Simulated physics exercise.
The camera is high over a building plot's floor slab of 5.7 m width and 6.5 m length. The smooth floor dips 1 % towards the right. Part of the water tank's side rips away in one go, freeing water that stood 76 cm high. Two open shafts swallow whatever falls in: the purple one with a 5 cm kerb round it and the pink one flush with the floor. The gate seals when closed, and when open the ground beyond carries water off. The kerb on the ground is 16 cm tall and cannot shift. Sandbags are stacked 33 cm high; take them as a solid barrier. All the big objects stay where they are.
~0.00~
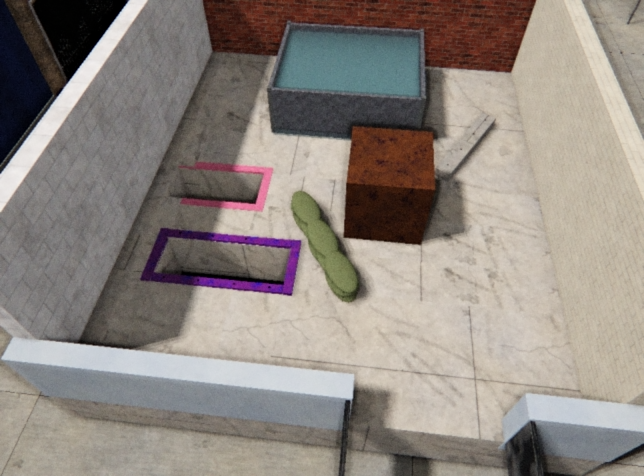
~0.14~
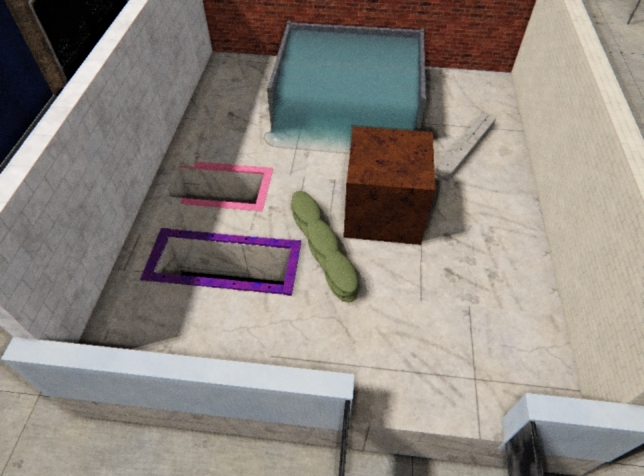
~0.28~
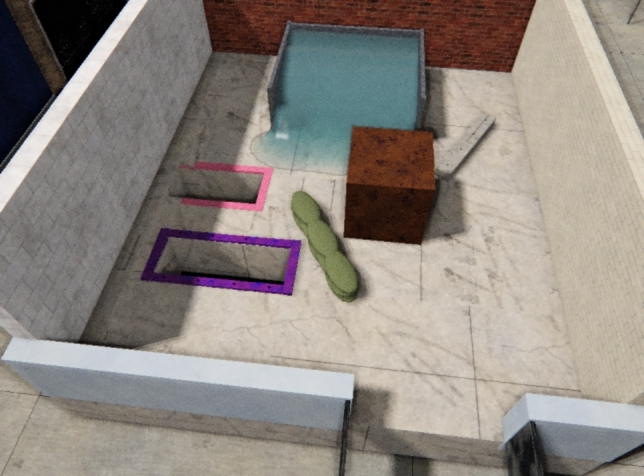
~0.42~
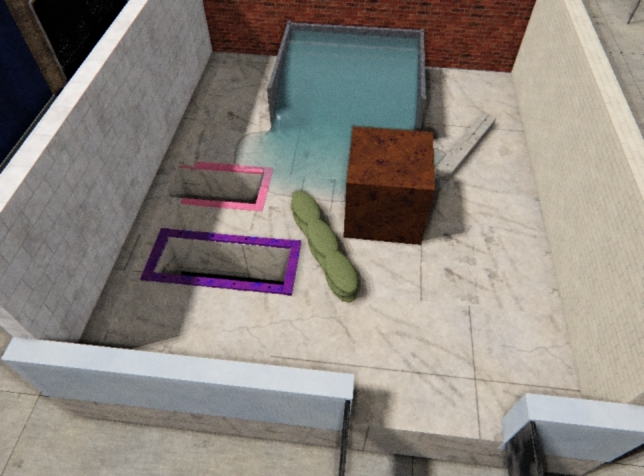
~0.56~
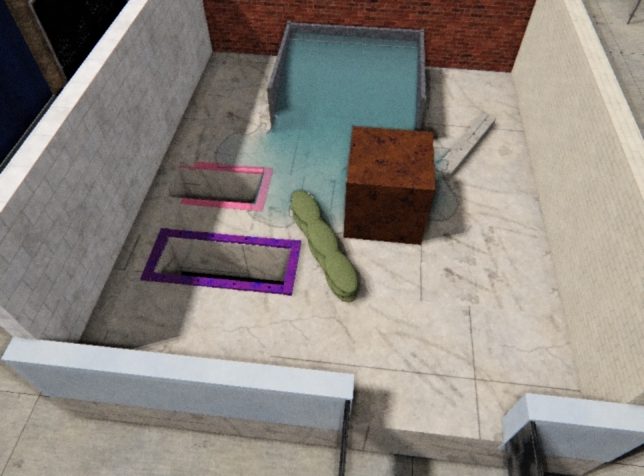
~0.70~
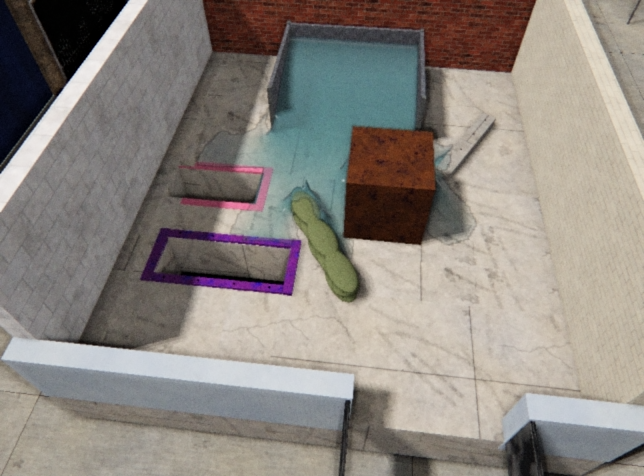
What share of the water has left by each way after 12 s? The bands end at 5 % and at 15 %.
The gateway takes between 5 and 15 %; the purple pit takes from 5 to 15 %; the pink pit takes above 15 %.
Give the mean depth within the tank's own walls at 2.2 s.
Some 20 cm.
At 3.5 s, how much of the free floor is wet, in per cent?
Some 65 per cent of it.
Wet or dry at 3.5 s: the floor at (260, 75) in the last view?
It is not reached.
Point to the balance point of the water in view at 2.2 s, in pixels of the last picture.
Near (367, 161).
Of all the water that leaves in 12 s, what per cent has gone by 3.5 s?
About 55 per cent.
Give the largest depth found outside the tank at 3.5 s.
About 24 cm.
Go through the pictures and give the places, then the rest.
The first frame shows the water tank at (350, 62) is whole and still, 76 cm deep.
In the second frame, the front is at (268, 134), 1.2 m from the gap at (344, 121); 0.6 m2 of floor is under water; 76 cm left at the back of the water tank.
In the third frame, water pours out at (344, 124) and has run 1.5 m, to (256, 151); deepest outside 40 cm, 76 cm at the water tank's back.
In the fourth frame, water pours out at (344, 126) and has run 1.8 m, to (243, 169); deepest outside 36 cm, 69 cm at the water tank's back.
In the fifth frame, water pours out at (344, 127) and has run 2.1 m, to (450, 208); deepest outside 73 cm, 64 cm at the water tank's back.
In the sixth frame, the front is at (236, 234), 2.6 m from the gap at (344, 127); 5.1 m2 of floor is under water; 64 cm left at the back of the water tank.
After 1.4 s water covers 35 % of the floor and is deepest (50 cm) near (372, 177); gone so far, the gateway 0 %, the purple pit 3 %, the pink pit 4 %.
After 2.2 s water covers 60 % of the floor and is deepest (38 cm) near (579, 427); gone so far, the gateway 0 %, the purple pit 8 %, the pink pit 11 %.
After 3.5 s water covers 65 % of the floor and is deepest (24 cm) near (561, 425); gone so far, the gateway 1 %, the purple pit 11 %, the pink pit 19 %.
After 7.0 s water covers 85 % of the floor and is deepest (10 cm) near (432, 166); gone so far, the gateway 5 %, the purple pit 13 %, the pink pit 28 %.
After 12.0 s water covers 95 % of the floor and is deepest (8 cm) near (572, 393); gone so far, the gateway 8 %, the purple pit 13 %, the pink pit 34 %.
